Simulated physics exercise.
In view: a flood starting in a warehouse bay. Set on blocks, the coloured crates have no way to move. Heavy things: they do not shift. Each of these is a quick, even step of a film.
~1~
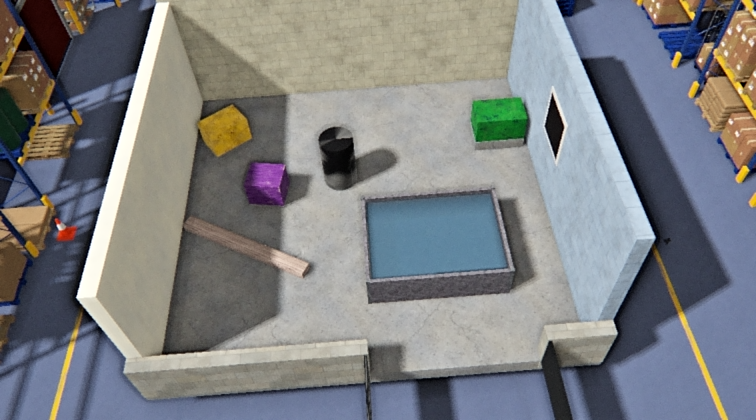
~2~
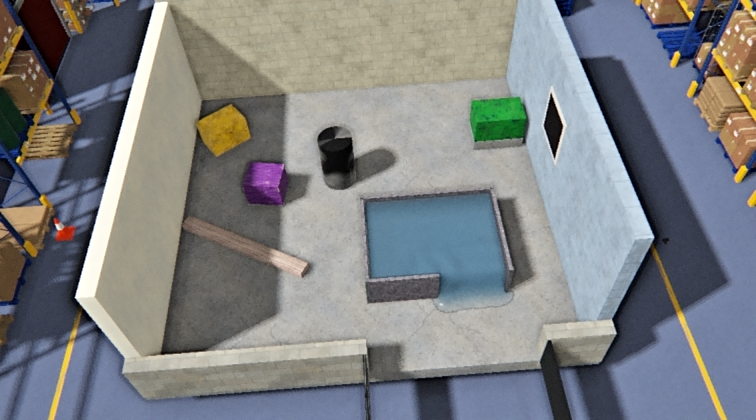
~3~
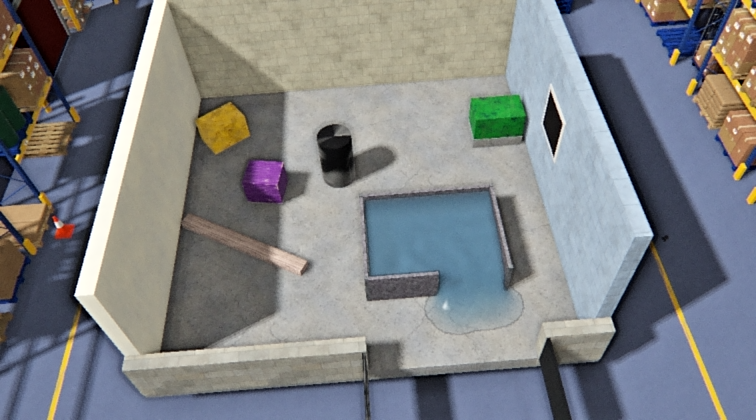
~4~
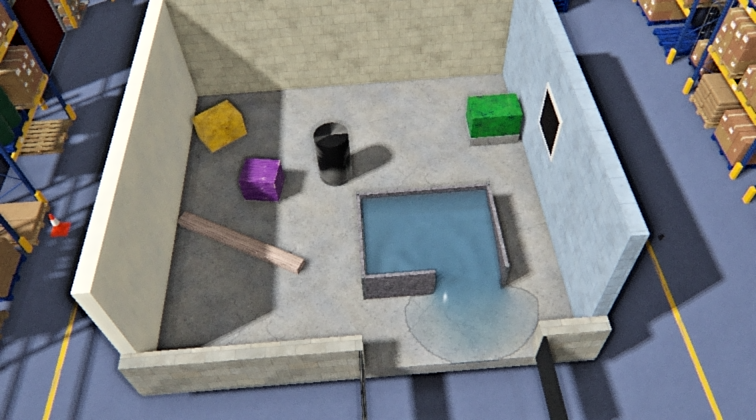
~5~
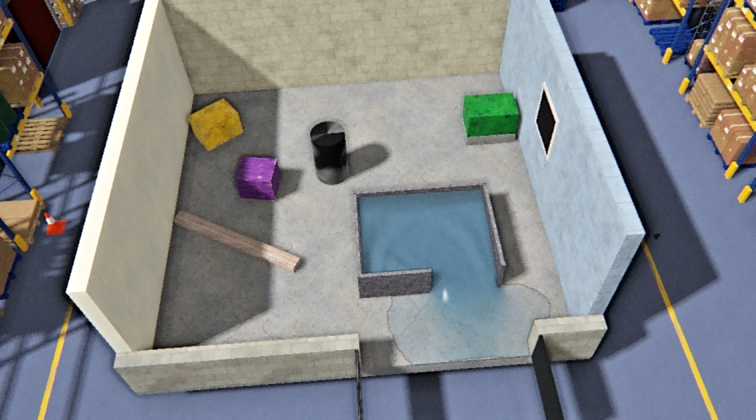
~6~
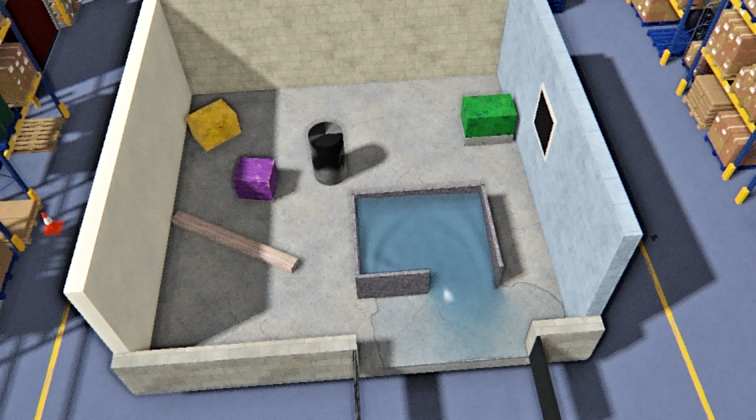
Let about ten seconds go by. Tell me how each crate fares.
The yellow crate is going to stay free of water. The purple crate is going to stay free of water. The green crate is going to stay free of water.
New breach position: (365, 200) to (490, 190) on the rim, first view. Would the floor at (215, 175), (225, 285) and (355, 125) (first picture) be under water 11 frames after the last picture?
One by one, they turn out not soaked, not soaked and drenched.
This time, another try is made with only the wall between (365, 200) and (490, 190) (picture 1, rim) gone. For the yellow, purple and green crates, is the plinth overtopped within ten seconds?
My take: Yellow gets flooded, purple gets flooded and green gets flooded.
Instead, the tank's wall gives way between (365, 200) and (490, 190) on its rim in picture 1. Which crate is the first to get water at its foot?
It's the one in green.
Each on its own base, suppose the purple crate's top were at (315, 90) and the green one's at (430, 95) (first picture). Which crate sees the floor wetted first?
The crate marked green, I think.
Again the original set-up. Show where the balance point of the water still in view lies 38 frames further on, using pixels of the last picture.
I'd point to (451, 244).
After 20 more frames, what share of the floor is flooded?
It comes to roughly 20 in a hundred.
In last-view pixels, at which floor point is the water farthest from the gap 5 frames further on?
The farthest point of the front sits at (338, 356).
A moment on, water covers 10 % of the floor; the yellow crate not reached, the purple crate not reached, the green crate not reached.
Next, water covers 10 % of the floor; the yellow crate not reached, the purple crate not reached, the green crate not reached.
Then, water covers 20 % of the floor; the yellow crate not reached, the purple crate not reached, the green crate water round its plinth.
Later, water covers 20 % of the floor; the yellow crate not reached, the purple crate not reached, the green crate water round its plinth.
In the end, water covers 25 % of the floor; the yellow crate stayed above the water, the purple crate stayed above the water, the green crate stayed above the water.
